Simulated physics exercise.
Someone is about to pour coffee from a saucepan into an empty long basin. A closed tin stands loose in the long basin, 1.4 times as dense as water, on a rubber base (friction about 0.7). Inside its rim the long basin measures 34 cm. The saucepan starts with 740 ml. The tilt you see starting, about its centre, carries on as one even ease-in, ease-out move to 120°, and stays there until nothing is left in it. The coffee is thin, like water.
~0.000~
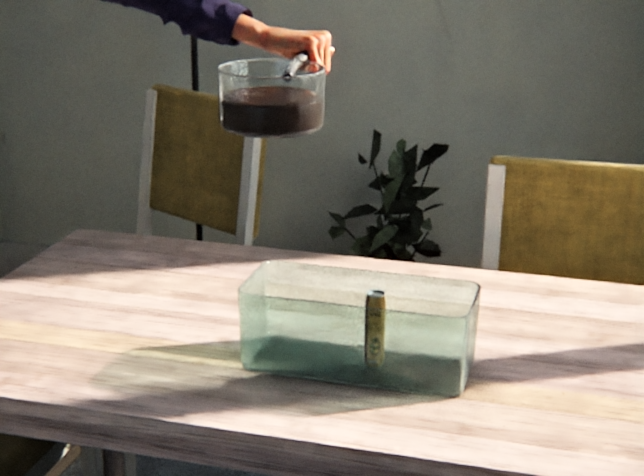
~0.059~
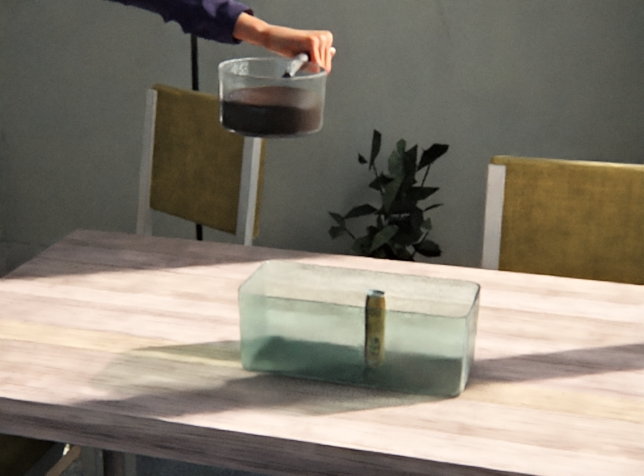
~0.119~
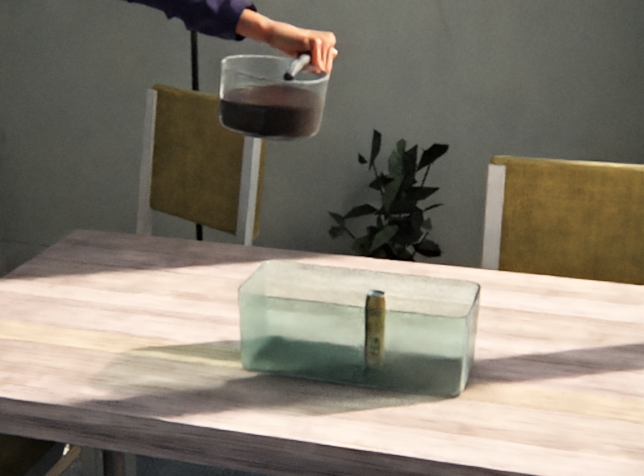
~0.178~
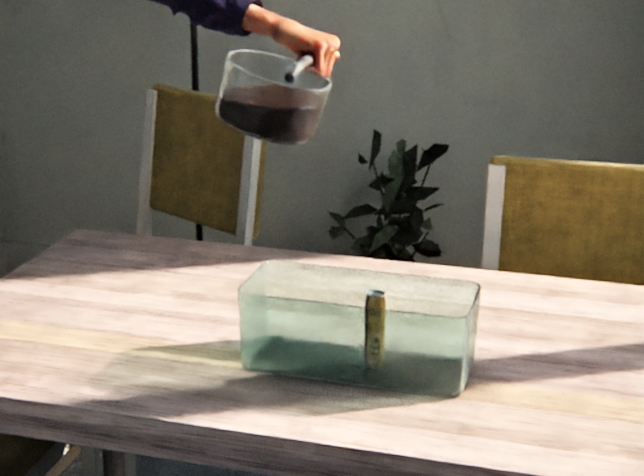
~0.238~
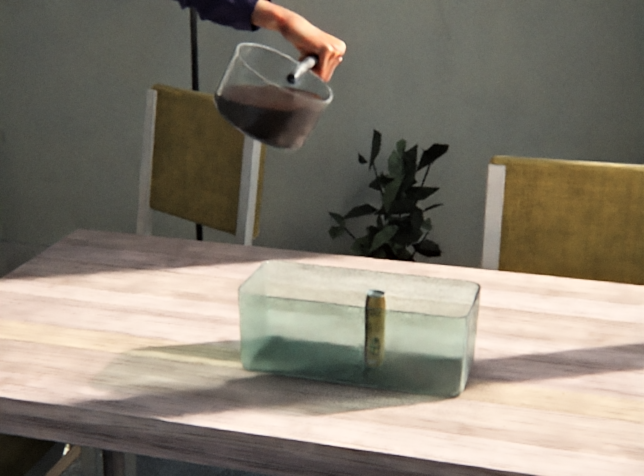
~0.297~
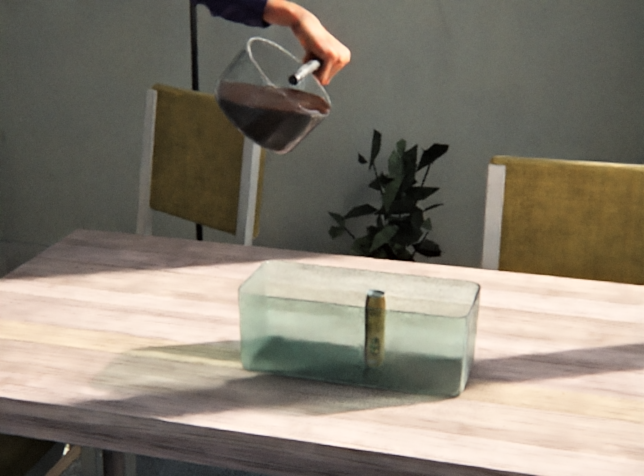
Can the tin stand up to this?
It topples.
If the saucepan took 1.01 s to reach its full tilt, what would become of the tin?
The tin keeps standing.
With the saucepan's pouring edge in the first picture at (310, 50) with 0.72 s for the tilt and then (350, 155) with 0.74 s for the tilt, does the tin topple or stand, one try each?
First it topples; then it keeps standing.
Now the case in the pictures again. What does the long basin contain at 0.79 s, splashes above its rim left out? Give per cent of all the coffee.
Near 80 in a hundred.
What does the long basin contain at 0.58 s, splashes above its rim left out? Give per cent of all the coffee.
Near 10 in a hundred.
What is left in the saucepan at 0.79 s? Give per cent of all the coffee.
Some 3 per cent.
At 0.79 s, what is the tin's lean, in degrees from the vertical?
It is at some 5°.
Then, 0.58 s in, the tilt is 107° and 24 per cent is still to pour; the tin stands where it began.
Then, 0.79 s in, the tilt is 120° and 3 per cent is still to pour; the tin stands 1 cm from where it began.
Then, 1.00 s in, the tilt is 120° and 0 per cent is still to pour; the tin leans 19°.
Then, 1.24 s in, the tilt is 120° and 0 per cent is still to pour; the tin lies on its side.
Finally, the tin lies on its side.
